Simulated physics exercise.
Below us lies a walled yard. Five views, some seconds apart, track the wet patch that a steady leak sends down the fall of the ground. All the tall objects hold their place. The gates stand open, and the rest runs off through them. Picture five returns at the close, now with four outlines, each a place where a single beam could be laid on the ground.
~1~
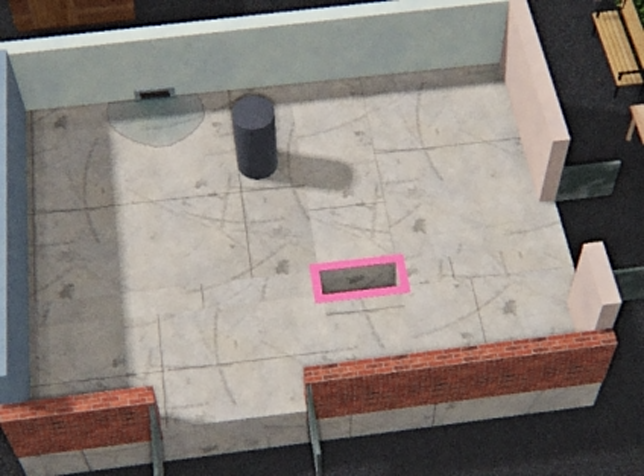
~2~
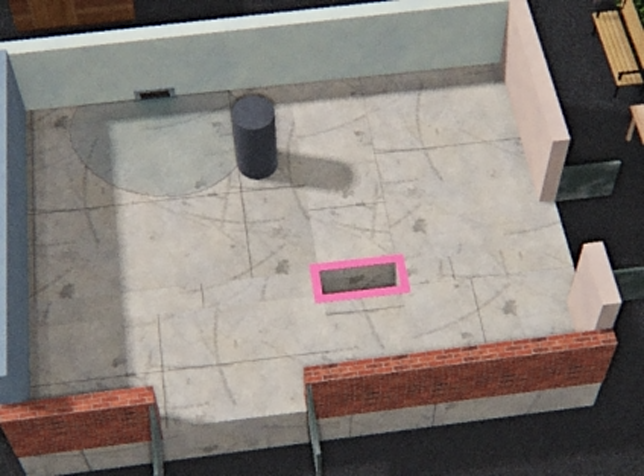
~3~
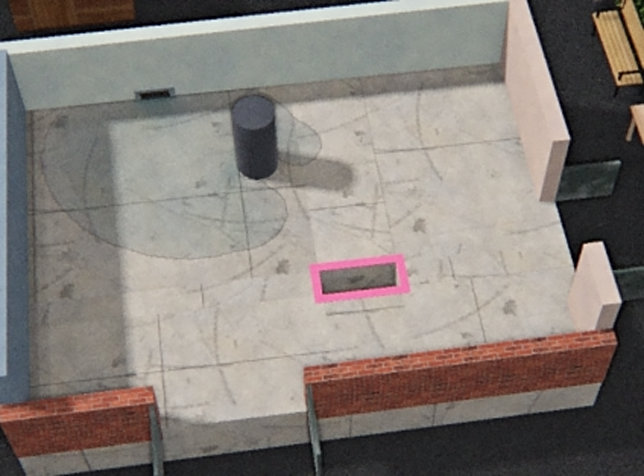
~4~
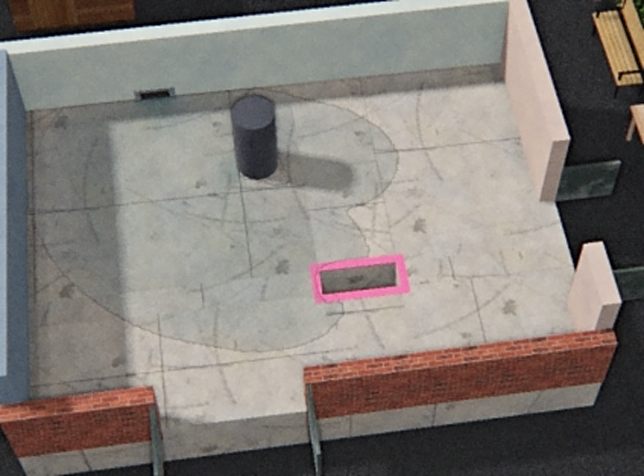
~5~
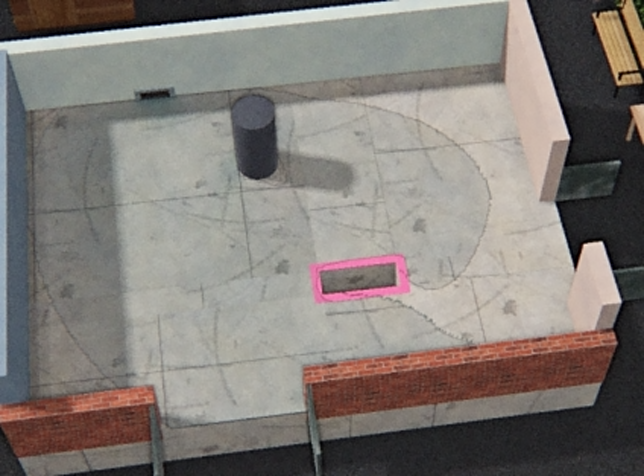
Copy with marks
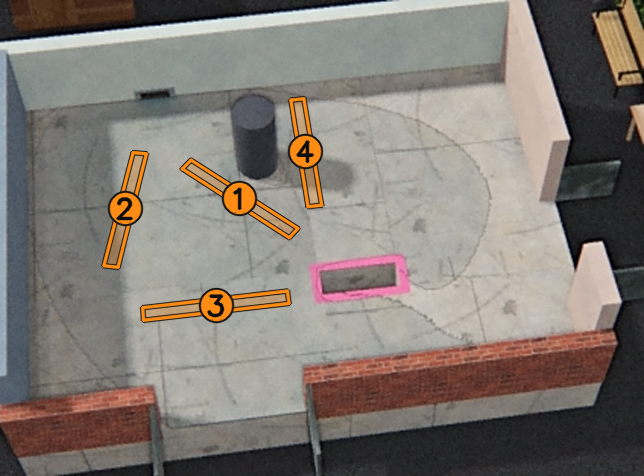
In this clip, water spreads from an opening in the back wall across a walled yard, passing around a dark cylinder, then reaching a pink-edged rectangular pit and covering much of the pale floor.
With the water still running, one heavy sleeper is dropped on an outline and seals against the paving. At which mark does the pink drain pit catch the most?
Choose 3.
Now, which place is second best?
That is place 4.
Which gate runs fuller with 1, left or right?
The right gate.
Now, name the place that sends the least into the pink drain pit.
It is 1.
In orange, 1 from (186, 164) to (293, 233); 2 from (110, 266) to (139, 153); 3 from (143, 313) to (288, 297); 4 from (314, 205) to (297, 99).
For place 1, about 15 % of the stream goes into the pink drain pit, about 84 % out by the gates.
For place 2, about 19 % of the stream goes into the pink drain pit, about 81 % out by the gates.
For place 3, about 49 % of the stream goes into the pink drain pit, about 50 % out by the gates.
For place 4, about 28 % of the stream goes into the pink drain pit, about 71 % out by the gates.
